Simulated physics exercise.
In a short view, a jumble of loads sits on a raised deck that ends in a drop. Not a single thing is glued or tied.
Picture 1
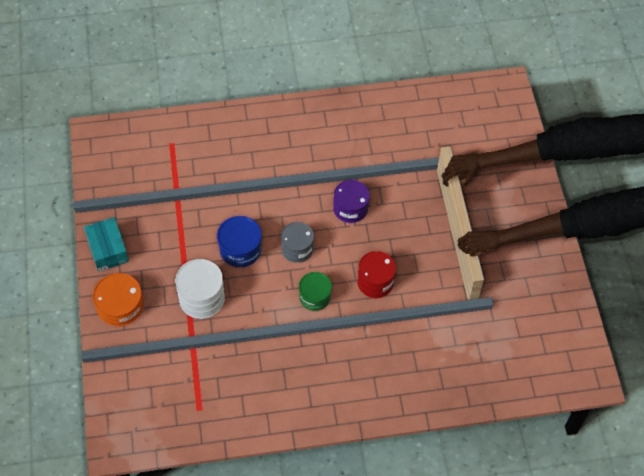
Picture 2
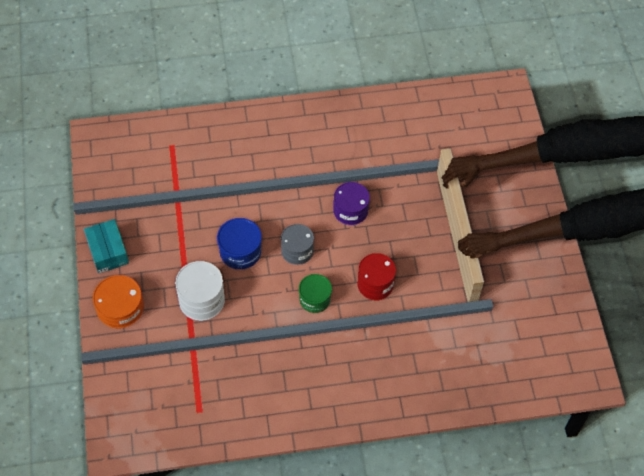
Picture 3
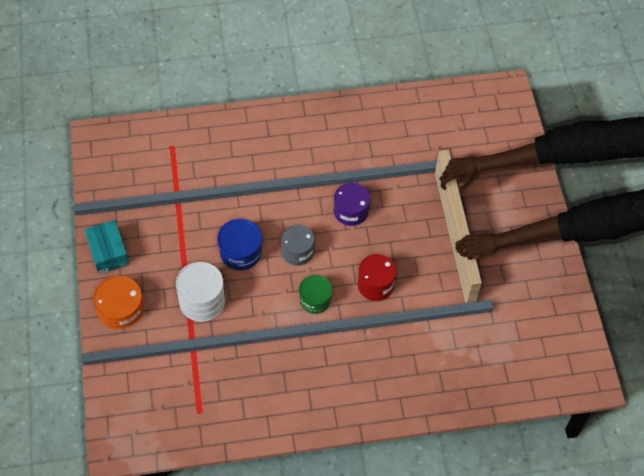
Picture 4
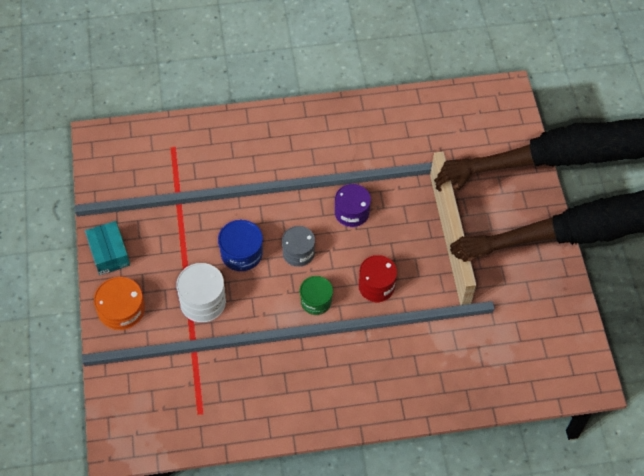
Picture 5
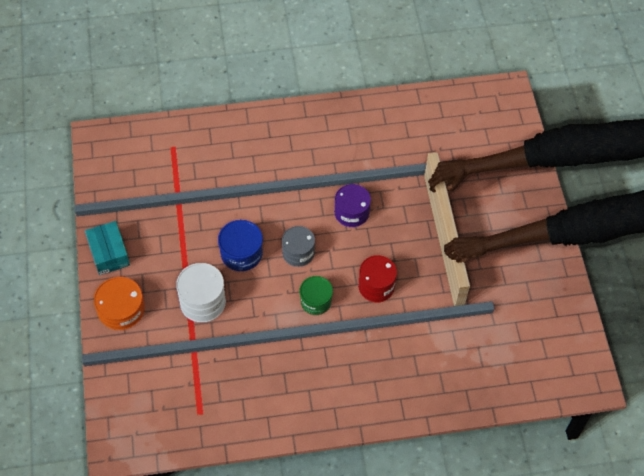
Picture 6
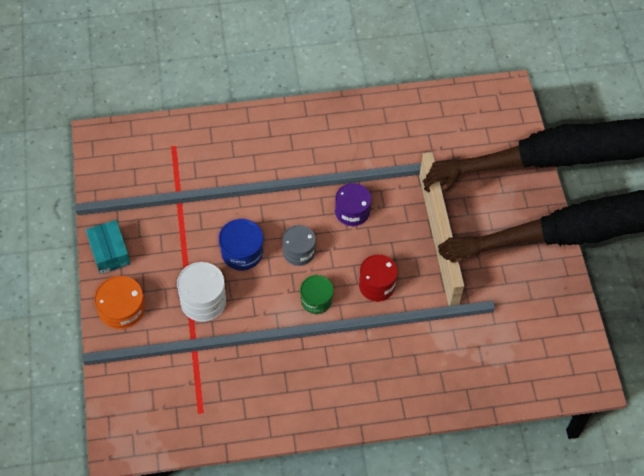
On a brick-patterned tabletop, two hands slide a wooden plank slightly left between grey rails, while colourful canisters ahead stay still.
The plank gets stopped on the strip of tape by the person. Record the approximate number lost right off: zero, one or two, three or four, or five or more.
Number lost: Zero.
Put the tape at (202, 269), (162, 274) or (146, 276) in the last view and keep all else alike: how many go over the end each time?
The counts would be 0, 2 and 2.
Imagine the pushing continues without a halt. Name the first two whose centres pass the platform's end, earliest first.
Those two are the orange canister and, after it, the turquoise parcel.
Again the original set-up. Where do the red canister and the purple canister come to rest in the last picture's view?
Same order as the question: First (170, 296), second (164, 226).
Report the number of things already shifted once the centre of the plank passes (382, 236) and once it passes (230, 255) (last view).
At the first point the count is 1, at the second it's 6.
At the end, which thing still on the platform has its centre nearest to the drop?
It's the orange canister.
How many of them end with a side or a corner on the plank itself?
3 in contact.
Soon after, none off yet; turquoise parcel at rest near (108, 247); orange canister at rest near (120, 302); white canister at rest near (202, 292).
After that, none off yet; turquoise parcel at rest near (108, 247); orange canister at rest near (120, 302); white canister displaced a little near (179, 286).
In the end, the number that fall off is zero.
